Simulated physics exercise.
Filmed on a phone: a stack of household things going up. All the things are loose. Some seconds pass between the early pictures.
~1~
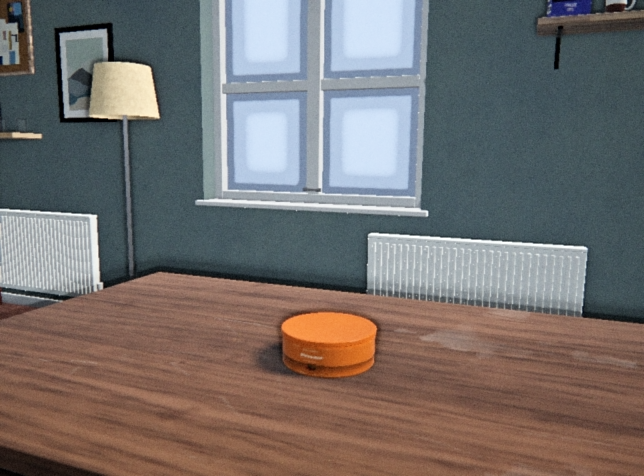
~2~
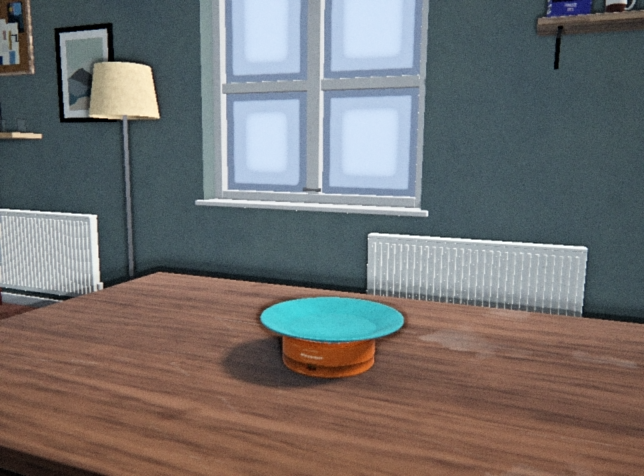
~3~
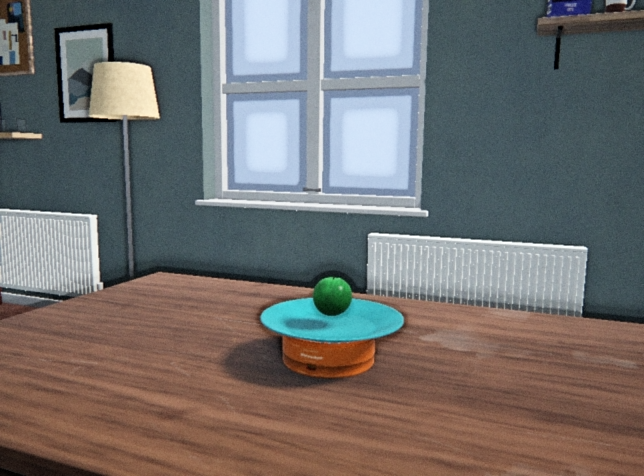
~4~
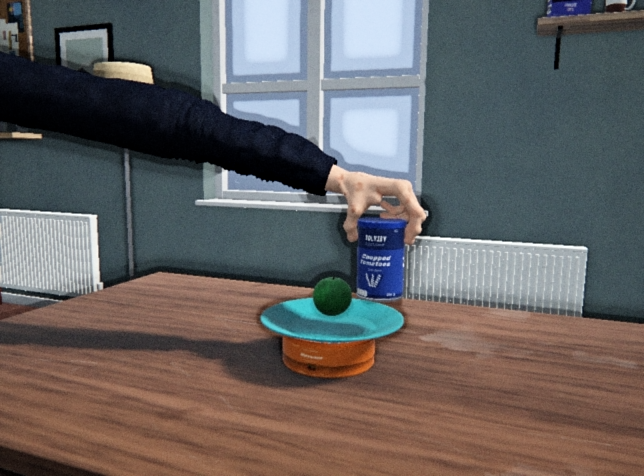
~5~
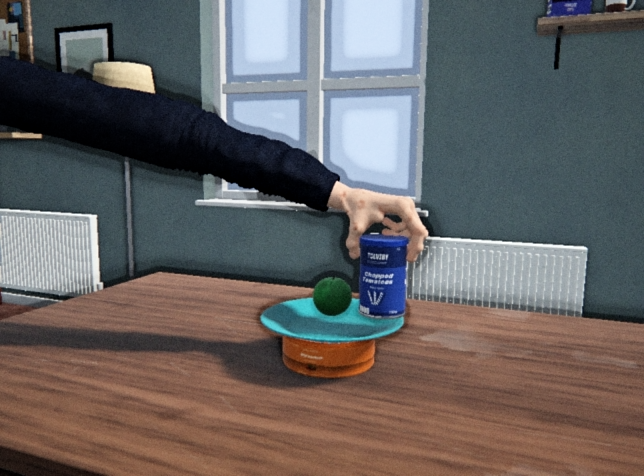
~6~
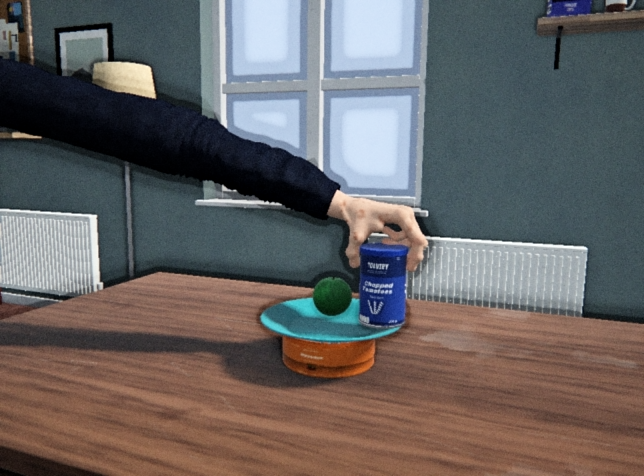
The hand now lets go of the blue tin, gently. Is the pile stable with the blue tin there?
As it turns out, it holds.
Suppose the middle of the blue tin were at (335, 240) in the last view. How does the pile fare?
Then it gives way.
Then, 1.00 s later than the last frame, all is still.
Then, 2.10 s later than the last frame, blue tin resting near (383, 285).
When it is over, all 4 as before. End places, in pixels of the last picture, blue tin near (383, 285). The pile keeps its balance.
